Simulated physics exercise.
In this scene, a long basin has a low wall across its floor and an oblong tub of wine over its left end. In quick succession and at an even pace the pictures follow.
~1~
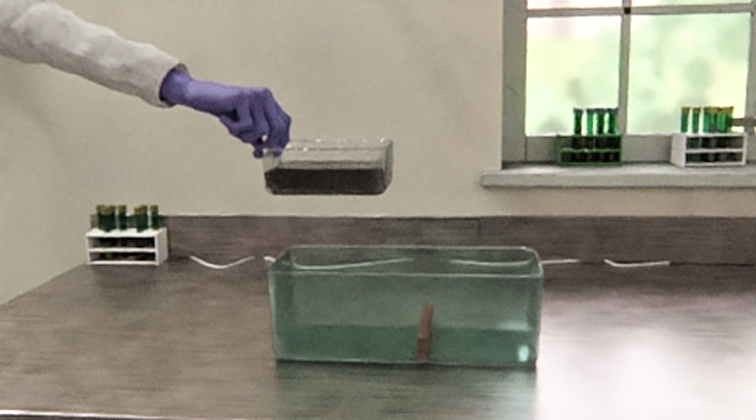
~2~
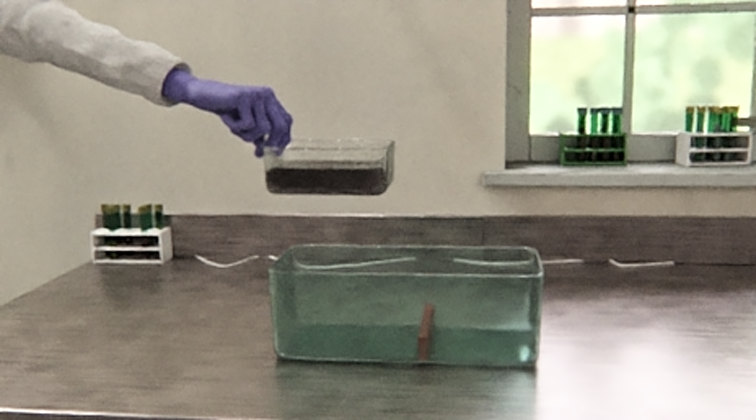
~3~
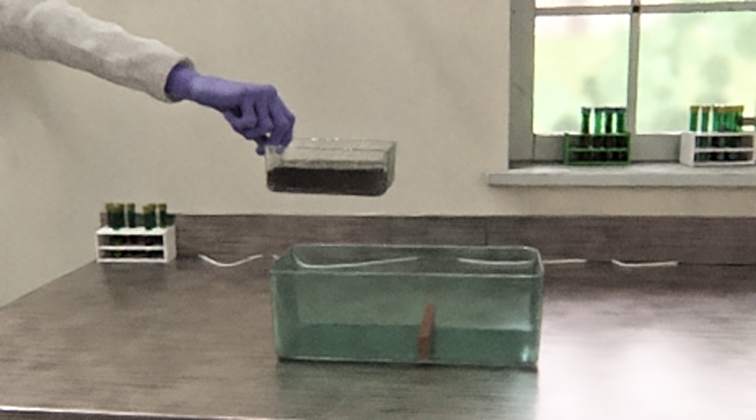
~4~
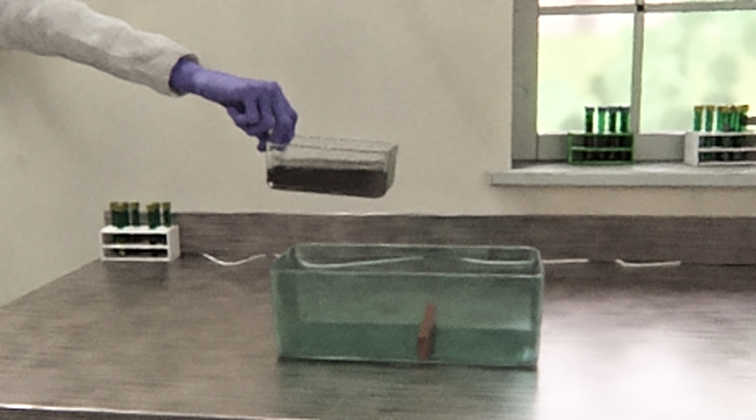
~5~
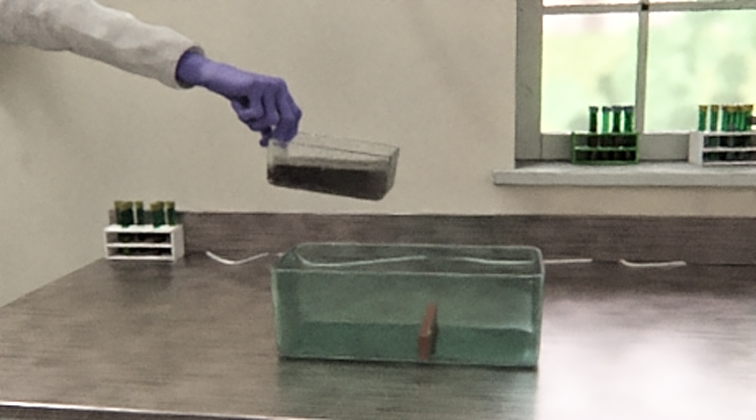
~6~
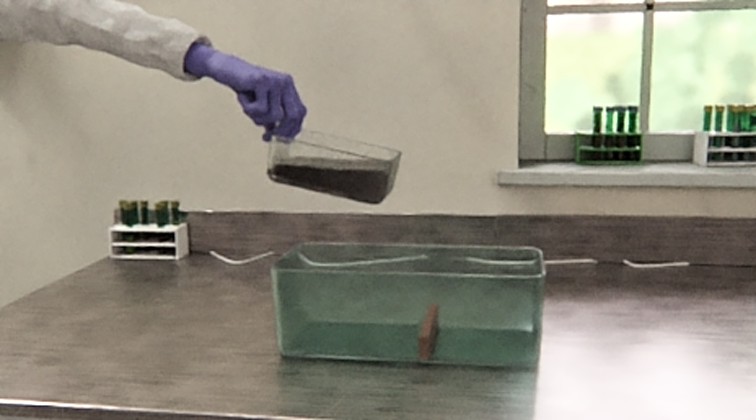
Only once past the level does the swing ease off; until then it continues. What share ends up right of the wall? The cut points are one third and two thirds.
At least a third, at most two thirds.
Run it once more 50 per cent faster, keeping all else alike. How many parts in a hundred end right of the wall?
Result: Roughly 50 %.
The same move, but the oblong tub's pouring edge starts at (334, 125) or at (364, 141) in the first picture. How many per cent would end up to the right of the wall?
10 and 15 in a hundred.
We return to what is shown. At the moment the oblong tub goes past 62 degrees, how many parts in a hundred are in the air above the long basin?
Roughly 30 percent.
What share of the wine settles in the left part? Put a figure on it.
I'd say close to 45 per cent.
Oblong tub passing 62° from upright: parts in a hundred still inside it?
Roughly 45 percent.
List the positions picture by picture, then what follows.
In the first frame, it leans 0°; its right rim is at (389, 146); the wine meets the walls at (275, 165) and (388, 165); the long basin's rim runs from (279, 260) to (539, 263); the wall's top is at (425, 321).
In the second frame, it leans 1°; its right rim is at (390, 146); the wine meets the walls at (277, 165) and (389, 165).
In the third frame, it leans 2°; its right rim is at (392, 148); the wine meets the walls at (278, 164) and (390, 165).
In the fourth frame, it leans 5°; its right rim is at (393, 150); the wine meets the walls at (278, 163) and (390, 166).
In the fifth frame, it leans 8°; its right rim is at (395, 153); the wine meets the walls at (280, 161) and (391, 165).
In the sixth frame, it leans 12°; its right rim is at (396, 158); the wine meets the walls at (280, 161) and (393, 166).
A moment on, the oblong tub is tipped part way and 43 per cent is still to pour, 3 is left of the wall and 25 right of it.
Next, the oblong tub is tipped on its side and 9 per cent is still to pour, 34 is left of the wall and 51 right of it.
Then the oblong tub is tipped right over and 0 per cent is still to pour, 47 is left of the wall and 53 right of it.
Later the oblong tub is tipped right over and 0 per cent is still to pour, 46 is left of the wall and 53 right of it.
In the end 46 per cent lies left of the wall, 53 right of it and 1 outside.
